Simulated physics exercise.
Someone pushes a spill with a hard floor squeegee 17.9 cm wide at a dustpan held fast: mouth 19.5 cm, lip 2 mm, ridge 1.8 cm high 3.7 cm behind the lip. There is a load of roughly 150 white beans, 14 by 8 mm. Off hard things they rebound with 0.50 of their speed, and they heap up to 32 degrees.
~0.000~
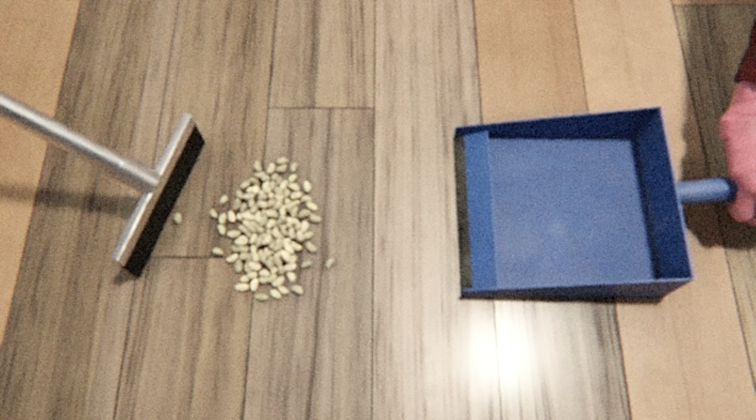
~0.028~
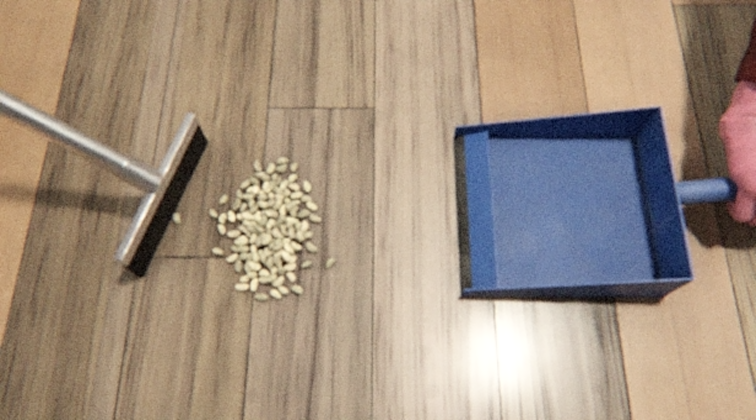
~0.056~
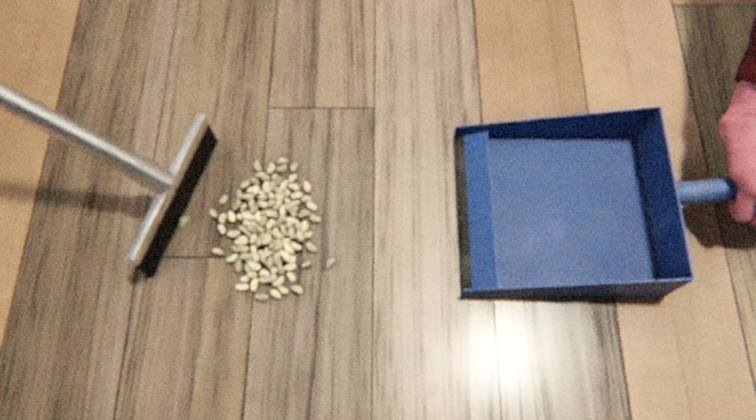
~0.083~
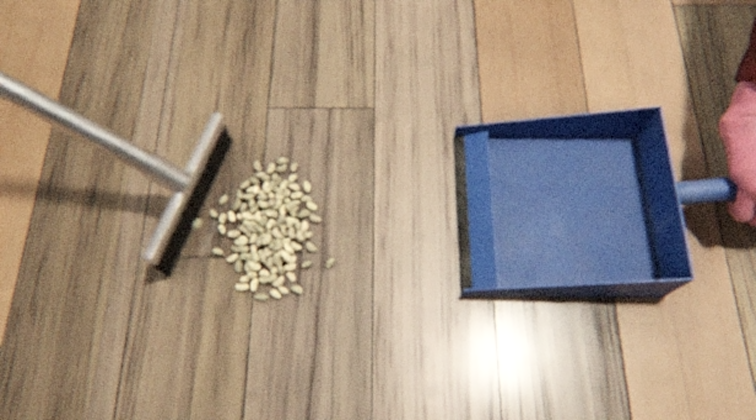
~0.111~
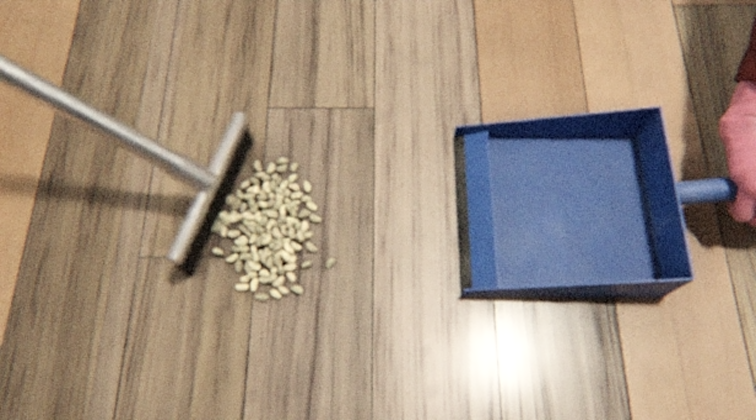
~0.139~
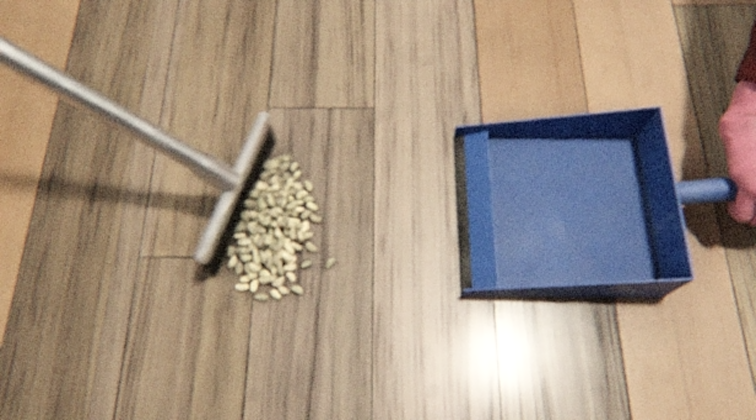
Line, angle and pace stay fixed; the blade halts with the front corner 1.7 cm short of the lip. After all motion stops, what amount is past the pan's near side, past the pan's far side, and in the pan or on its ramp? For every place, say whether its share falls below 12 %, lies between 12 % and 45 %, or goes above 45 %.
At the end, past the pan's near side: Moderate; past the pan's far side: Small; in the pan or on its ramp: Moderate.
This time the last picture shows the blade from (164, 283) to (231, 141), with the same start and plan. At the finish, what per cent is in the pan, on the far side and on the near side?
You'd see pan at 10, far at 0 and near at 55.
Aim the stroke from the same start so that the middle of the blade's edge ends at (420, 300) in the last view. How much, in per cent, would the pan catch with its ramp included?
About 15 %.
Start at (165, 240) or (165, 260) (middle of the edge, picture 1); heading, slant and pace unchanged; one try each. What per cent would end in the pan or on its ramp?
Some 20 and 20 per cent.
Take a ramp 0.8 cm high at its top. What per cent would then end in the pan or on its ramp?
Near 30 per cent, then.
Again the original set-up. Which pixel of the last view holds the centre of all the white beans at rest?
(451, 251) or so.
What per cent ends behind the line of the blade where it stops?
Estimate: About 15 %.
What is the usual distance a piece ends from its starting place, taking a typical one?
I'd put it near 22 cm.
After 0.26 s, middle of the blade 13 cm from the lip; 0 % over the lip, far side 0 %, near side 15 %.
After 0.33 s, middle of the blade 7 cm from the lip; 0 % over the lip, far side 0 %, near side 20 %.
Then, at 0.55 s, middle of the blade 4 cm from the lip; 25 % over the lip, far side 0 %, near side 25 %.
By 2.4 s all is still; near side 25 %, far side 0 %, pan 20 %, in front of the lip or behind the blade 50 %.
